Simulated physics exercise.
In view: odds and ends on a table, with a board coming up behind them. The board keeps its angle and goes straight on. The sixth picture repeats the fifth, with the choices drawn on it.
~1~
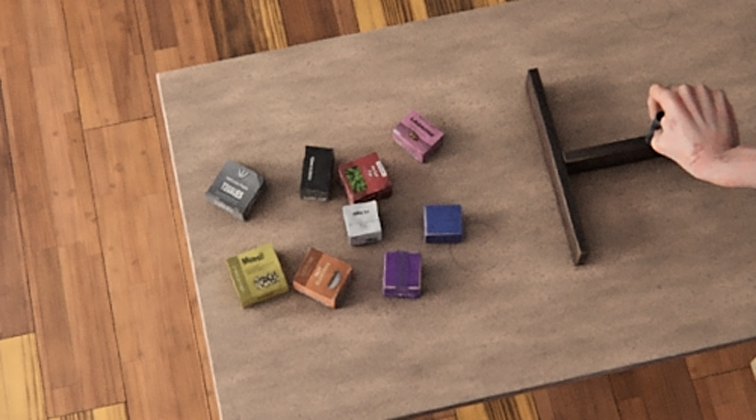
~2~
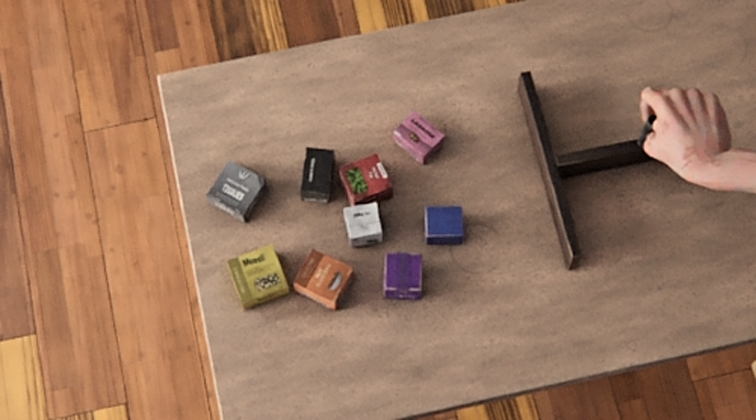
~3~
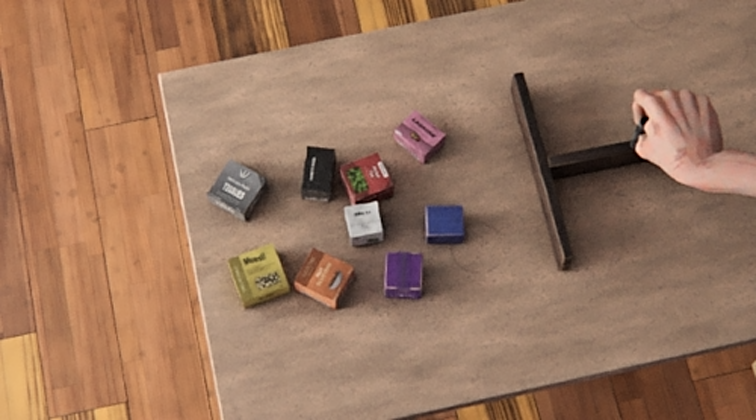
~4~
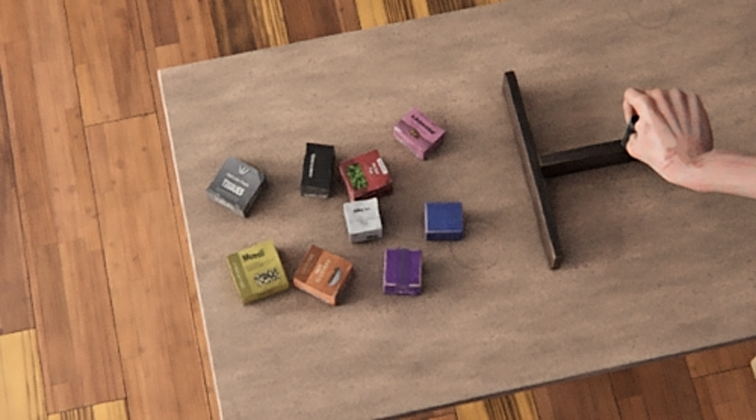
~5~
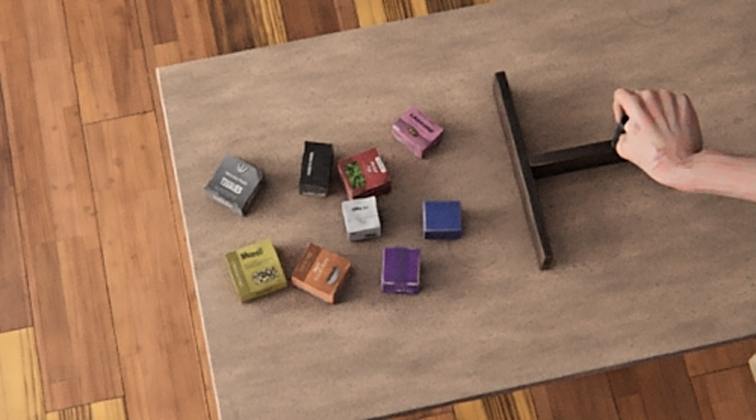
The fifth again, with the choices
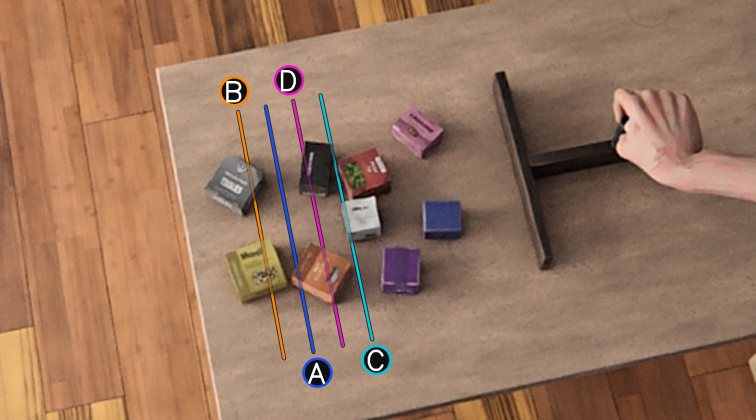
In the video, a hand grips the handle of a dark T-shaped board and slides it slowly a short way left across a table, toward a scattered group of small colourful boxes that stay in place, untouched.
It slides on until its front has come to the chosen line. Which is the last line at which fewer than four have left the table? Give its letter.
B is the last line within the limit.
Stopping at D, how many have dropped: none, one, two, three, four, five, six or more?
In all, none.
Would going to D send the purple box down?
No.
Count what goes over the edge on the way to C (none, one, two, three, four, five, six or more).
The count is none.
On the marked copy, A at (289, 225); B at (260, 231); C at (346, 213); D at (317, 219).
With B. Early on, board (431, 181); pink box (389, 130); blue block (414, 229).
Further on, board (336, 201); yellow packet (234, 273); grey box (220, 189).
At the end, board (262, 216); yellow packet over the edge; grey box over the edge; two fallen.
As for the rest, A is within the limit but short; C is within the limit but short; D is within the limit but short.
